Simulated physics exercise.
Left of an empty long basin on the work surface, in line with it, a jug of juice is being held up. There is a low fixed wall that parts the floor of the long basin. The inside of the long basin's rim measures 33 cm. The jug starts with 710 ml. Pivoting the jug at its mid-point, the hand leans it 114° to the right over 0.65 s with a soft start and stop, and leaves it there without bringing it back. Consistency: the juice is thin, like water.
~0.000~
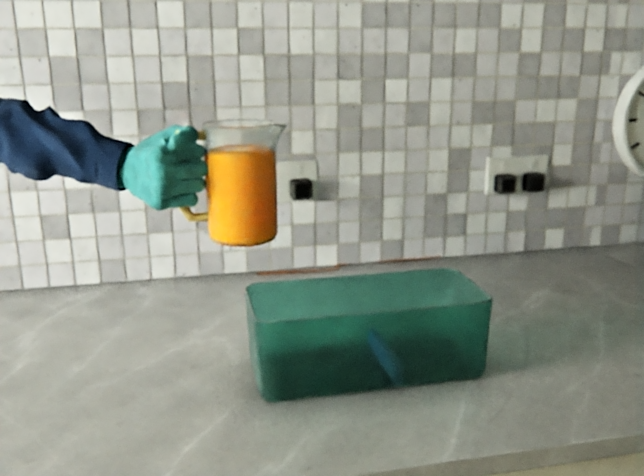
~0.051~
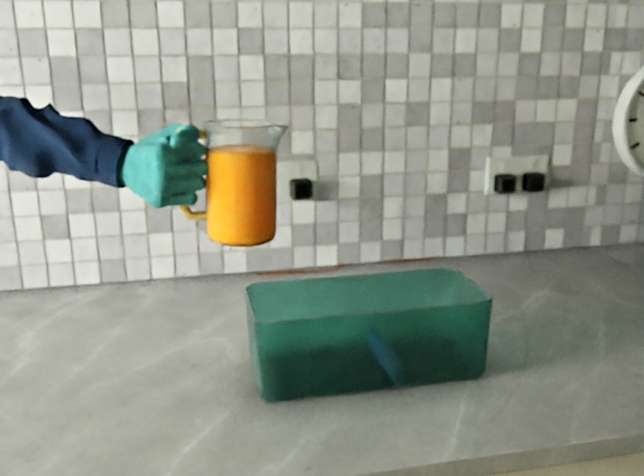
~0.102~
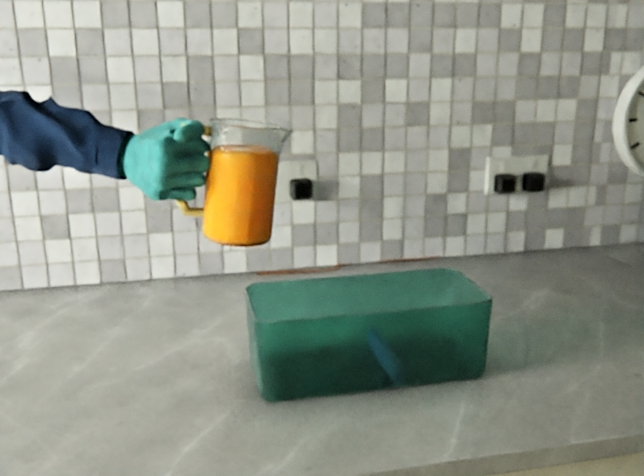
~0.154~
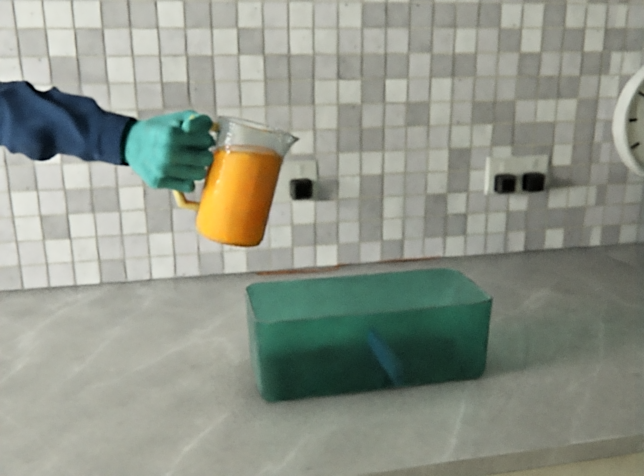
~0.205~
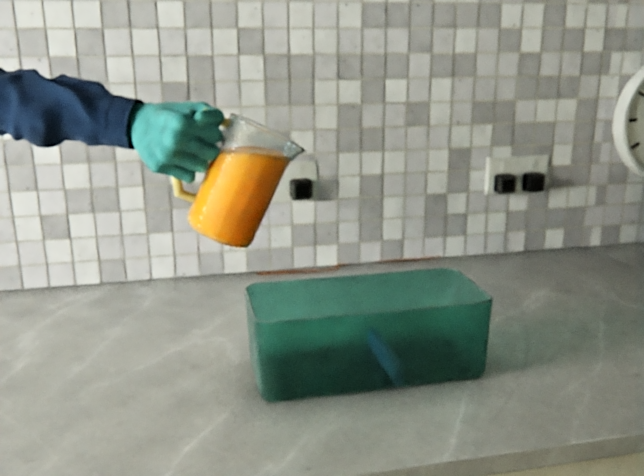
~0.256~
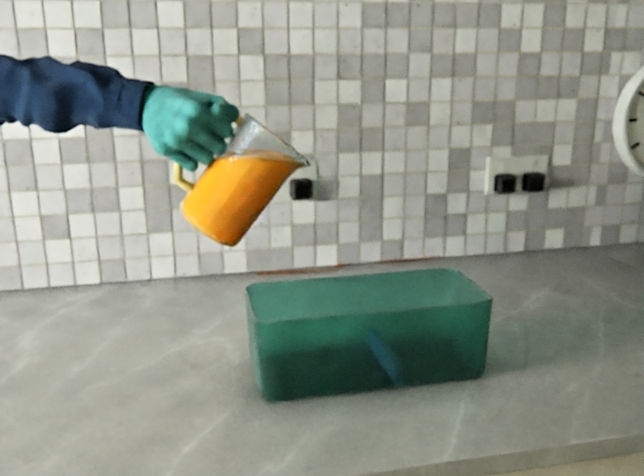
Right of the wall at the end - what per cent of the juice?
Near 14 per cent.
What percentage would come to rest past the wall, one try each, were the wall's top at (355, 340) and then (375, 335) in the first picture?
I'd put it at about 40 per cent for the first and about 5 per cent for the second.
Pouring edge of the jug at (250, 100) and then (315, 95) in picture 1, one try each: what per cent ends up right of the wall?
Around 20 per cent first, around 45 per cent next.
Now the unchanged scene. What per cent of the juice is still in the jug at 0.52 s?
68 %.
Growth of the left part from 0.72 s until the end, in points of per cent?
Roughly 26 per cent.
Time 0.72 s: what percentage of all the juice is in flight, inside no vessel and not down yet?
Airborne fraction: Approx. 26 %.
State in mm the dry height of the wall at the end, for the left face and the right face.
Left 6 mm, right 22 mm.
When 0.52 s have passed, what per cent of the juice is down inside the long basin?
Near 8 in a hundred.
Then, 0.52 s in, the tilt is 104° and 68 per cent is still to pour, 8 is left of the wall and 0 right of it.
Then, 0.72 s in, the tilt is 114° and 19 per cent is still to pour, 55 is left of the wall and 2 right of it.
Then, 0.93 s in, the tilt is 114° and 1 per cent is still to pour, 78 is left of the wall and 9 right of it.
Then, 1.15 s in, the tilt is 114° and 0 per cent is still to pour, 80 is left of the wall and 14 right of it.
Finally, 80 per cent lies left of the wall, 14 right of it and 6 outside.
